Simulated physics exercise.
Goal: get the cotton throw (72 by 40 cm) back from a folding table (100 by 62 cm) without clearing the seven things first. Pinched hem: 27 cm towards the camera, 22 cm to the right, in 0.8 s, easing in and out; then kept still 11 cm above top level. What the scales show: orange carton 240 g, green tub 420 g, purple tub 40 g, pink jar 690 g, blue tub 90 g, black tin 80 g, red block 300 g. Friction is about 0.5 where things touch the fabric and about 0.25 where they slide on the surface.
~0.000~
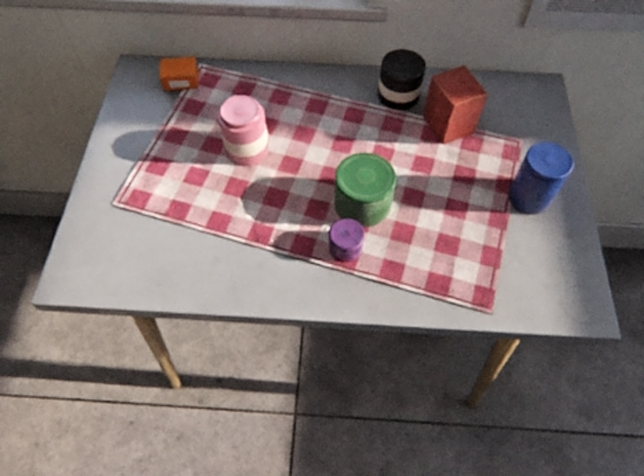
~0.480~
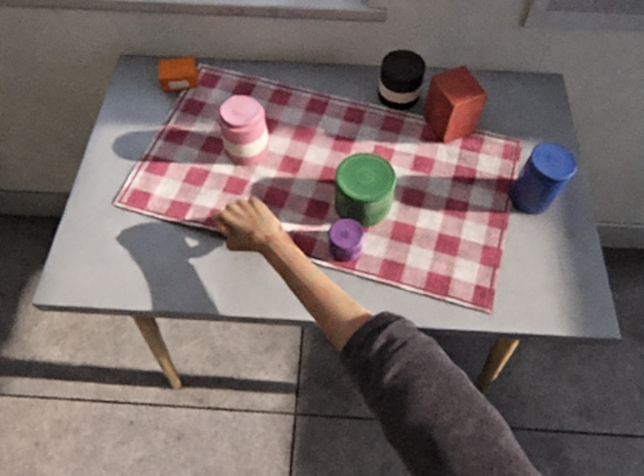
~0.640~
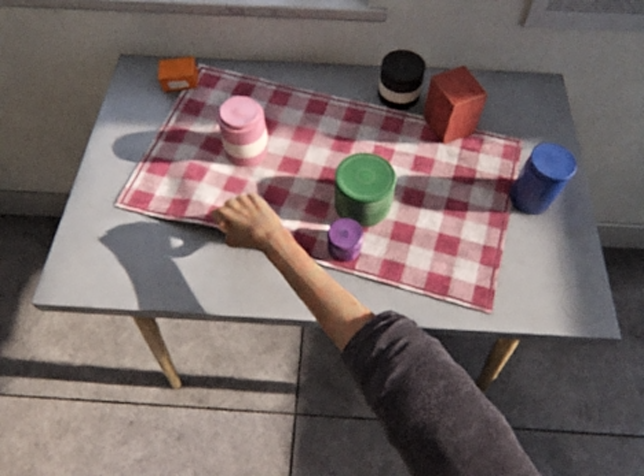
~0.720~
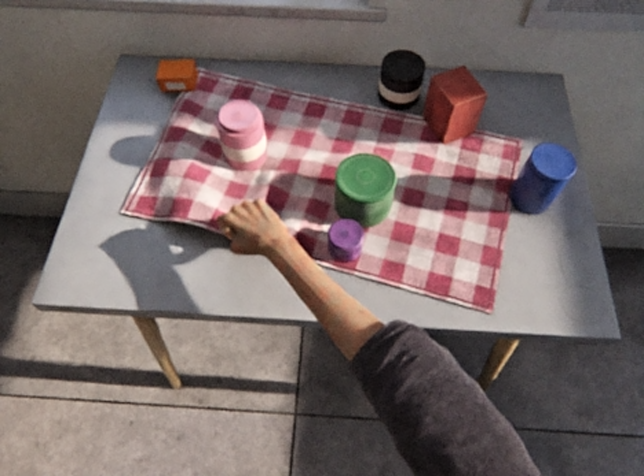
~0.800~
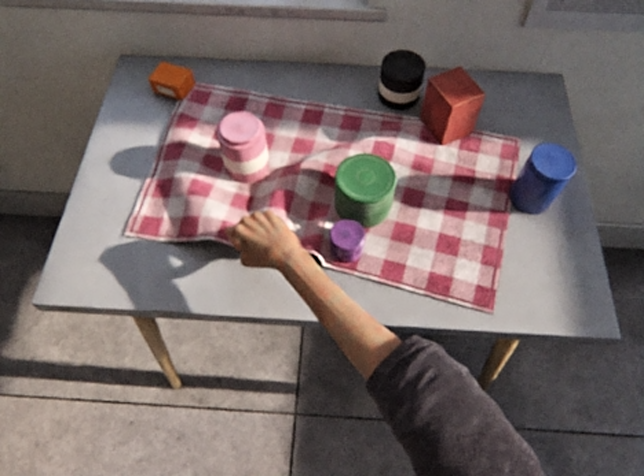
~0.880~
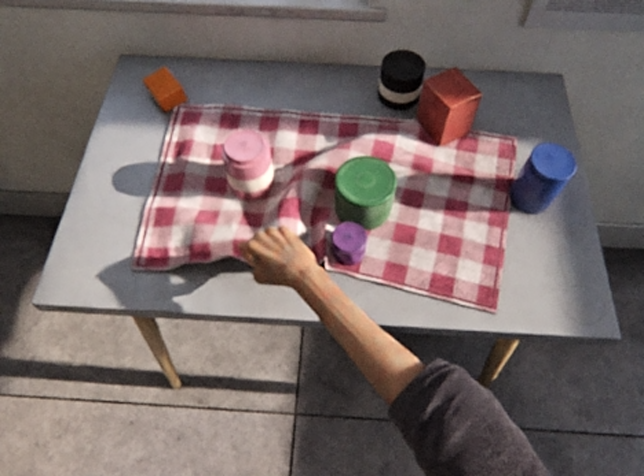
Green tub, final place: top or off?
Looks to me like it holds out.
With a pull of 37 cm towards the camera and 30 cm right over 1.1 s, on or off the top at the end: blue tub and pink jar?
Outcome: Blue tub is still there; pink jar leaves the top.
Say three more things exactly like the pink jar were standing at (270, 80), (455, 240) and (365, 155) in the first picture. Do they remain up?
Going through the three spots as listed: Holds its spot, holds its spot and holds its spot.
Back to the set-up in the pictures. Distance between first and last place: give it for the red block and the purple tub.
Red block 15 centimetres, purple tub 20 centimetres.
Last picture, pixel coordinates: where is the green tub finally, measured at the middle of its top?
Near (414, 262).
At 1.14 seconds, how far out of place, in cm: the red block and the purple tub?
Roughly red block 8 cm and purple tub 10 cm.
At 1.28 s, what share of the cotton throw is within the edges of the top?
Share within the edges: Approx. 75 %.
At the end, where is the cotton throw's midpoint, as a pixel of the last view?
Close to (343, 265) in pixels.
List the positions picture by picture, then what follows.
Shows, green tub (366, 176); cotton throw corners (112, 205) (523, 140) (491, 314), in the first picture.
Shows, blue tub (552, 160); cotton throw corners (113, 205) (523, 140); grip (228, 234), in the second picture.
Shows, cotton throw corners (115, 206) (523, 140); grip (227, 231), in the third picture.
Shows, pink jar (238, 115); cotton throw corners (121, 213) (523, 140); grip (232, 237), in the fourth picture.
Shows, red block (457, 86); pink jar (240, 127); orange carton (170, 74); cotton throw corners (125, 235) (520, 139); grip (242, 248), in the fifth picture.
Shows, green tub (366, 179); cotton throw corners (131, 270) (517, 138) (495, 314); grip (255, 264), in the sixth picture.
After 1.0 s, 100 % of the cotton throw is still over the top; green tub 5 cm off its start, pink jar 18 cm off its start, orange carton 8 cm off its start.
After 1.1 s, 90 % of the cotton throw is still over the top; green tub 11 cm off its start, pink jar 26 cm off its start, purple tub 11 cm off its start.
After 1.3 s, 75 % of the cotton throw is still over the top; green tub 16 cm off its start at (407, 249), pink jar on its side, 36 cm off its start at (279, 288), purple tub 17 cm off its start at (411, 309).
After 1.4 s, 65 % of the cotton throw is still over the top; green tub 18 cm off its start, pink jar lifted 18 cm, purple tub 21 cm off its start.
After 3.0 s, 65 % of the cotton throw is still over the top; green tub 19 cm off its start at (414, 262), pink jar over the edge, purple tub 21 cm off its start at (424, 327), red block 17 cm off its start at (387, 120).
